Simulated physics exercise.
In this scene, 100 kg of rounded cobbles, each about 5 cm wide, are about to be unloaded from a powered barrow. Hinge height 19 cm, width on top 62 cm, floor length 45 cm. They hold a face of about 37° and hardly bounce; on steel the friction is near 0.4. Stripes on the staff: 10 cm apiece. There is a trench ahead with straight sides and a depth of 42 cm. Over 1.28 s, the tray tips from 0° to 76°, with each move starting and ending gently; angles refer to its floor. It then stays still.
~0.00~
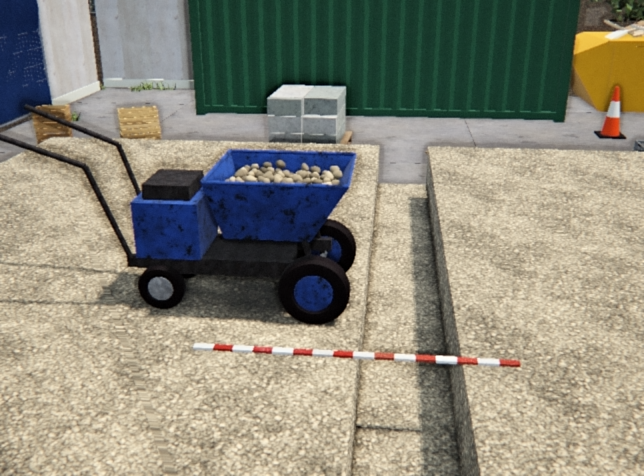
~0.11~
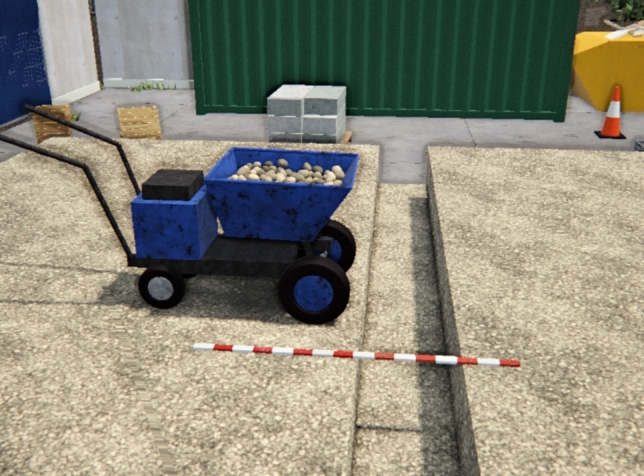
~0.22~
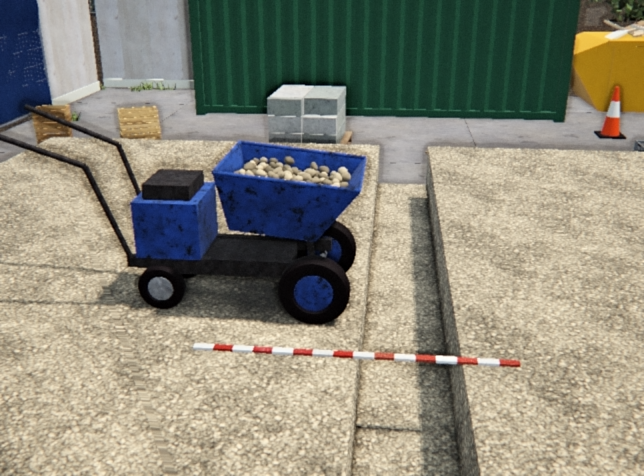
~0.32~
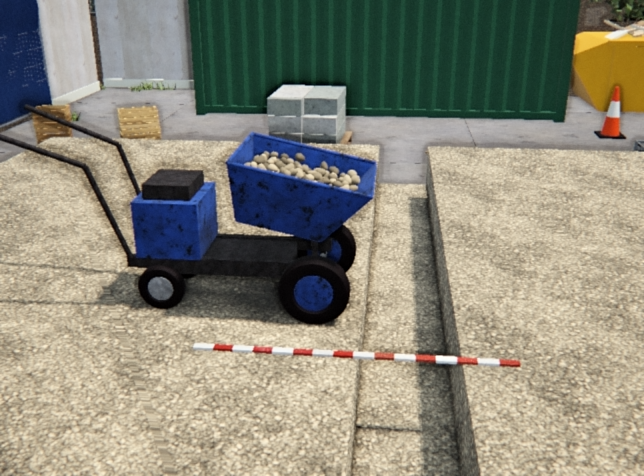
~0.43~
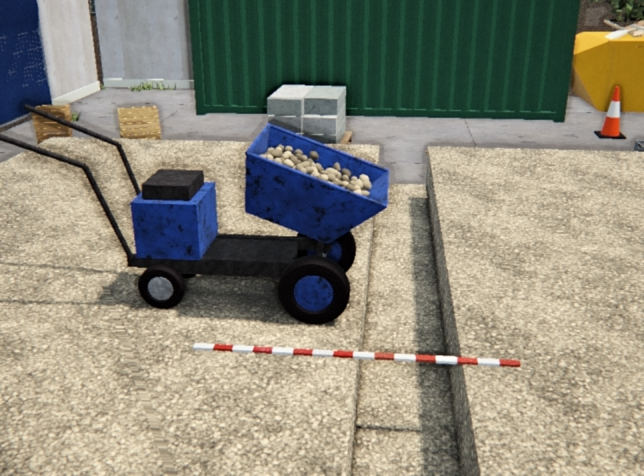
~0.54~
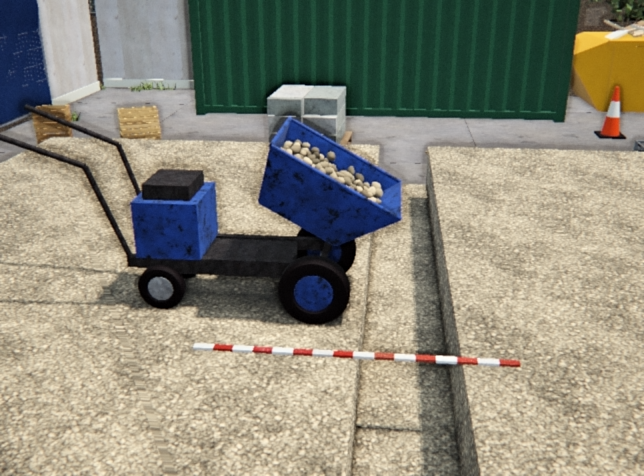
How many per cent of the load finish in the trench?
About 54 per cent.
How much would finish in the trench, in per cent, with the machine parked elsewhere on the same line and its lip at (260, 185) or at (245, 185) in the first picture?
About 100 per cent from the first spot, about 85 from the second.
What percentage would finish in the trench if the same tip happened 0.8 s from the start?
In that case some 45 per cent.
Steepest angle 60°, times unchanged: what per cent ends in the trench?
Roughly 25%.
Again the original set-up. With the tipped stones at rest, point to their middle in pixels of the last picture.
Look at roughly (445, 351).
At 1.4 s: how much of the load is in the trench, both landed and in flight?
About 15 per cent by then.
After 1.0 s the floor is at 64°; 100 % in the tray; the foremost stones are at (427, 252).
After 1.4 s the floor is at 76°; 59 % in the tray, 13 % in the trench, 28 % past the trench; the foremost stones are at (524, 311).
After 1.7 s the floor is at 76°; 28 % in the tray, 28 % in the trench, 44 % past the trench; the foremost stones are at (590, 309).
After 3.7 s the floor is at 76°; 0 % in the tray, 54 % in the trench, 46 % past the trench; the foremost stones are at (618, 302).
